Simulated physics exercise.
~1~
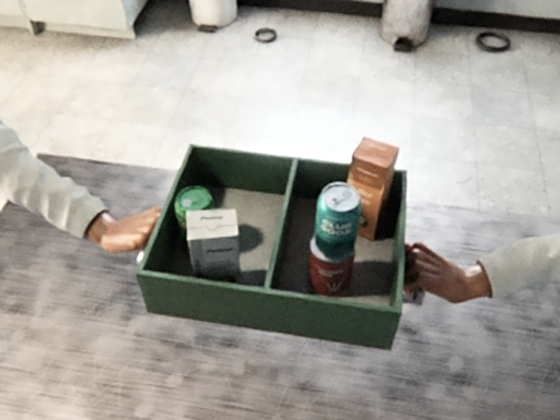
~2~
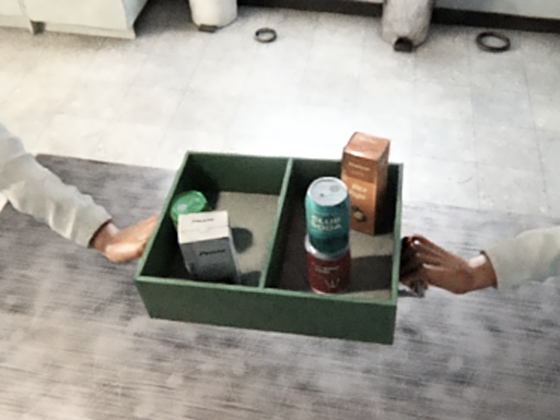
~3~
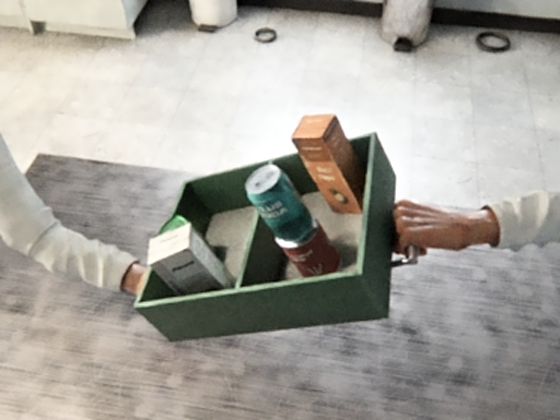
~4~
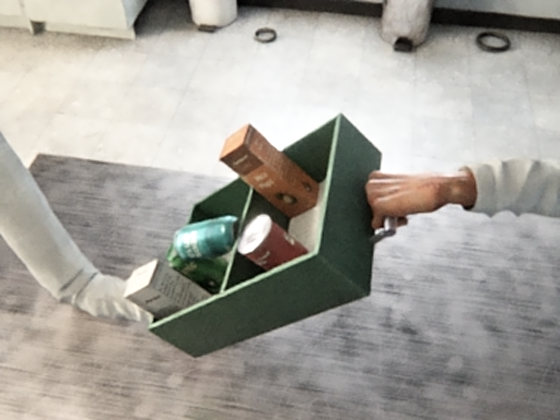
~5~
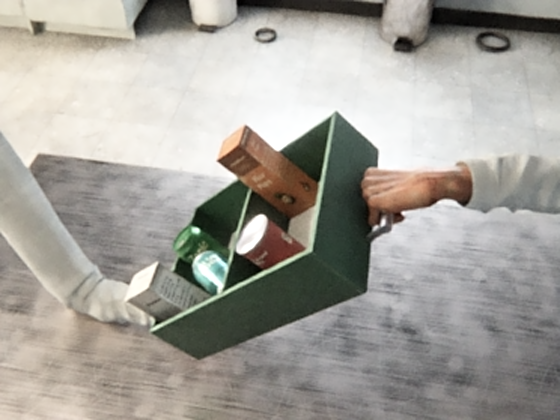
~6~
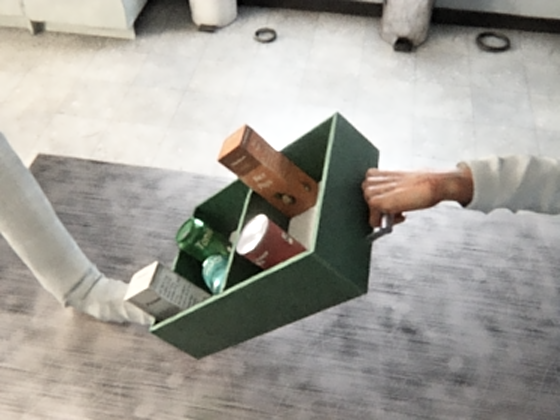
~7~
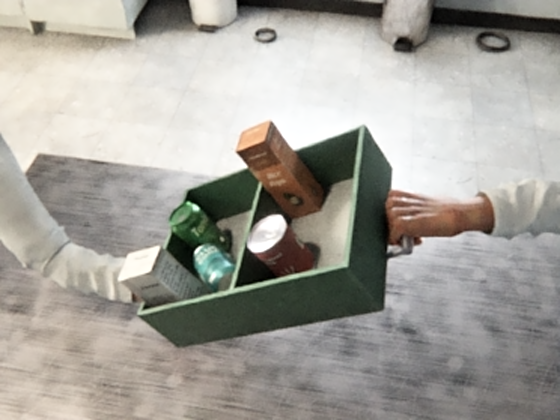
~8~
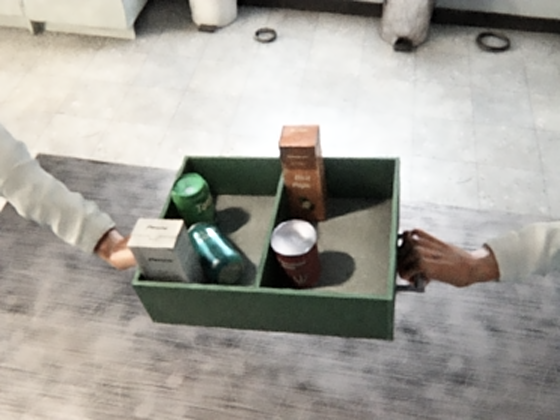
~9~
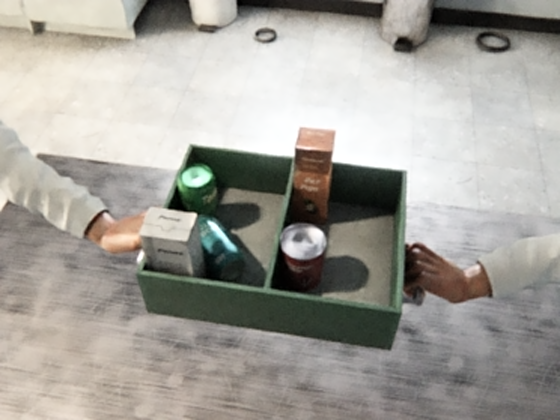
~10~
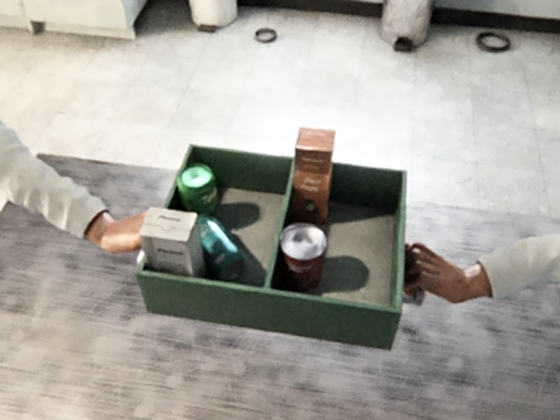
Above a grey mat, two hands tip a green crate left and level it, toppling the turquoise can.
